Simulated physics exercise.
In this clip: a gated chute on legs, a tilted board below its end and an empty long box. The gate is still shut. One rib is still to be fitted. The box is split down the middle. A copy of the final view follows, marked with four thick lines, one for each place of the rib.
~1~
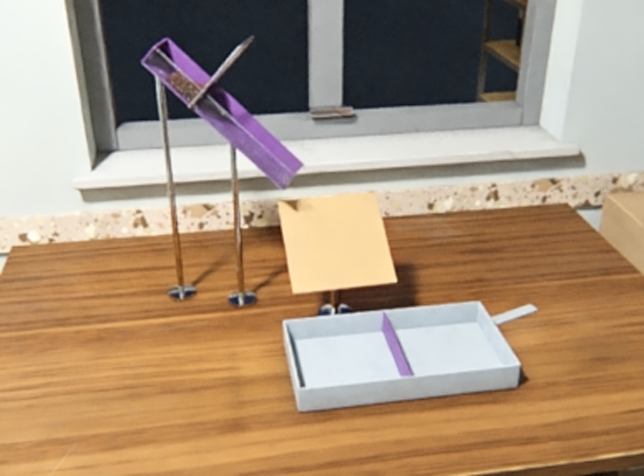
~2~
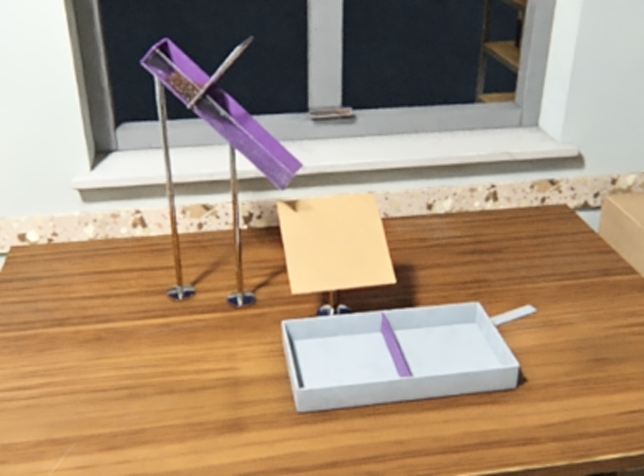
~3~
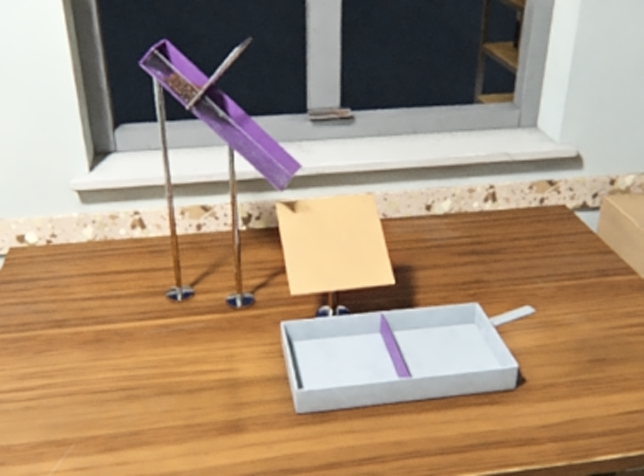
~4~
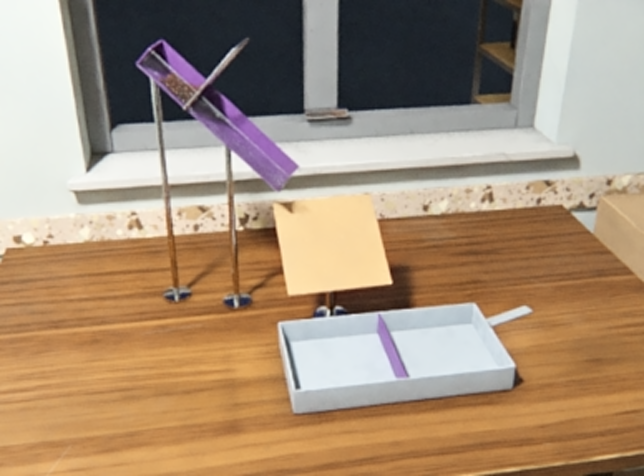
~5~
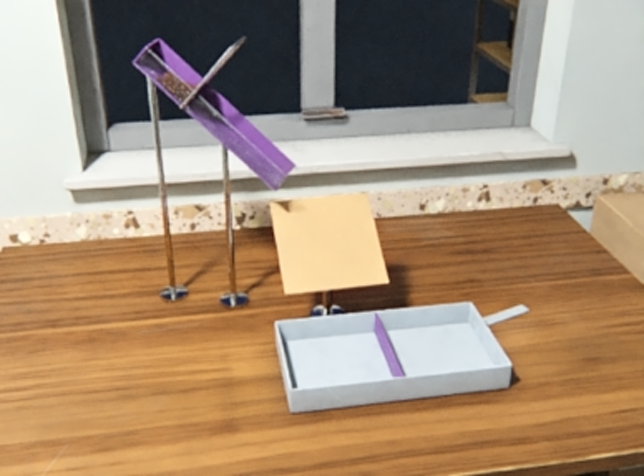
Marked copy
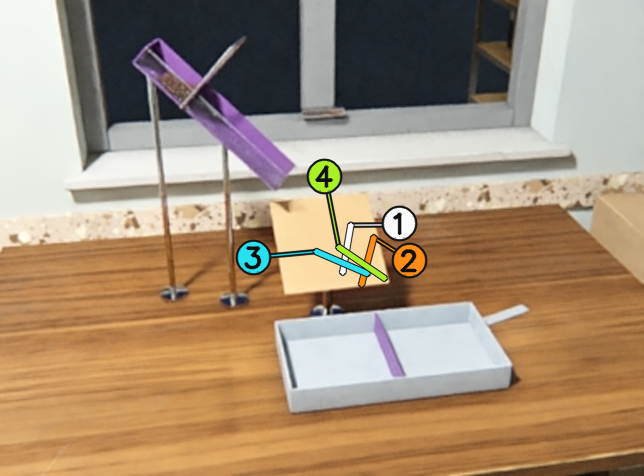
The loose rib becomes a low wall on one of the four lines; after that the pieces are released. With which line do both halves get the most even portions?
Take 4.
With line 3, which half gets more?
The right half.
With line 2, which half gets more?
The left half.
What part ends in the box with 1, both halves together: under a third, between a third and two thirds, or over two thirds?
It is over two thirds.
On the marked copy, line 1 from (350, 225) to (342, 272); line 2 from (373, 237) to (361, 284); line 3 from (316, 251) to (367, 273); line 4 from (338, 247) to (384, 278).
With 1, of what is caught, almost all in the left half, about a tenth in the right.
With 2, of what is caught, almost all in the left half, just a few in the right.
With 3, of what is caught, just a few in the left half, almost all in the right.
With 4, of what is caught, roughly a third in the left half, roughly two thirds in the right.
